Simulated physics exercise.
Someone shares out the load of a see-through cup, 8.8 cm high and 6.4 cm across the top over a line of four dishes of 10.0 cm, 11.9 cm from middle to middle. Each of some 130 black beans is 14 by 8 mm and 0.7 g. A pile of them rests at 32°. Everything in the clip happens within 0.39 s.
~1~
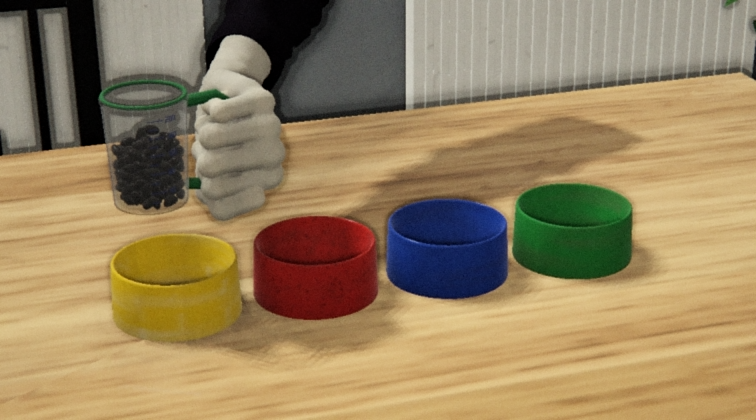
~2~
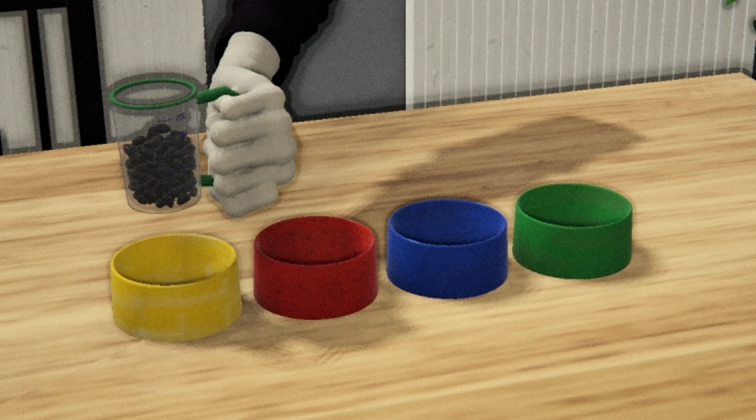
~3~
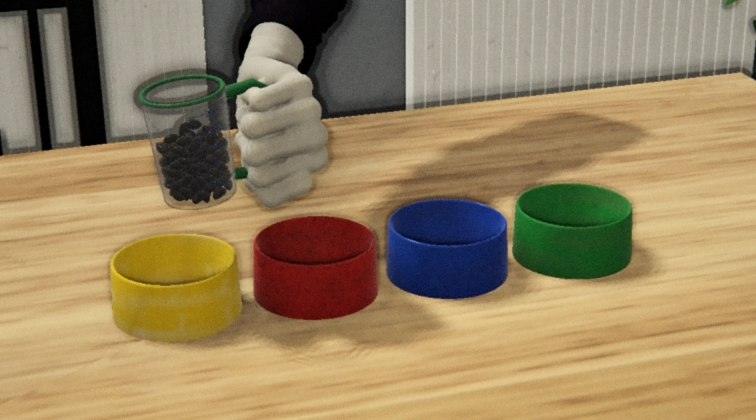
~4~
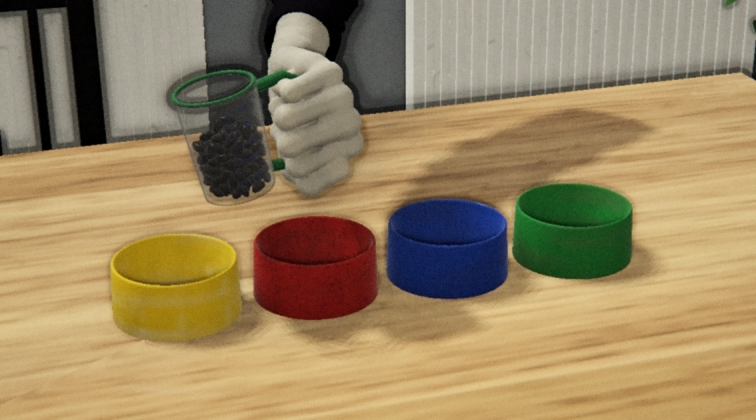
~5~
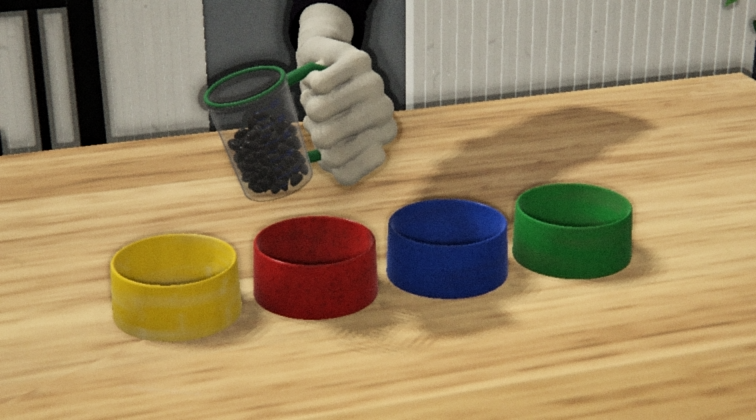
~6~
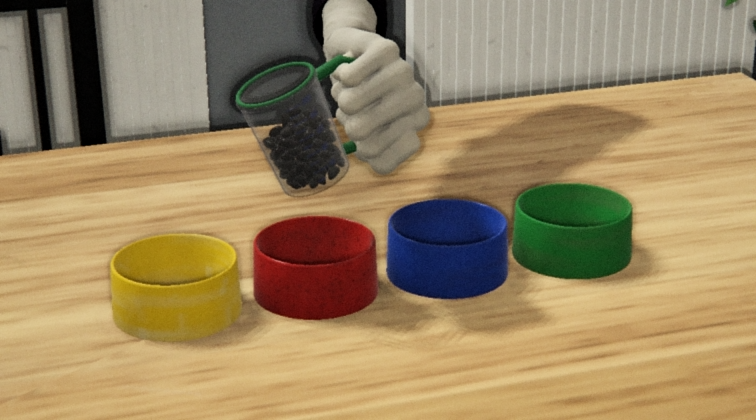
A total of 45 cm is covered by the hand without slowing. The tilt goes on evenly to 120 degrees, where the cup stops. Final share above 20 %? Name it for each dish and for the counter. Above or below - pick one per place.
Red: Below; blue: Below; green: Above; yellow: Below; counter: Below.
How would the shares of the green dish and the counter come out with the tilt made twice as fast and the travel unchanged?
I'd expect green to end at 80 and the counter at 10.
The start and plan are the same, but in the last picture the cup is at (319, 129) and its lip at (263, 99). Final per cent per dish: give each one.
Red 0; blue 0; green 100; yellow 0.
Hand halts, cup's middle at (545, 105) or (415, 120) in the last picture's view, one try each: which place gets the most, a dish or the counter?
Most lands at blue on the first run and at red on the second.
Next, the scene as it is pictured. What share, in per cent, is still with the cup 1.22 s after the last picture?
That would be some 100 per cent.
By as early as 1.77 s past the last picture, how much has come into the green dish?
It works out to some 90 per cent.
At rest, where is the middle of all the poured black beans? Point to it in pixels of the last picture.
Approximately (571, 237) in the last picture.
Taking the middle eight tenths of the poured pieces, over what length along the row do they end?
5 cm.
Then, 0.73 s after the last picture, tilt 67 degrees; cup holds 100 %.
Then, 1.22 s after the last picture, tilt 98 degrees; cup holds 100 %.
Then, 1.77 s after the last picture, tilt 120 degrees; cup holds 10 %, green 90 %.
In the end, red 0 %, blue 0 %, green 100 %, yellow 0 %, counter 0 %.
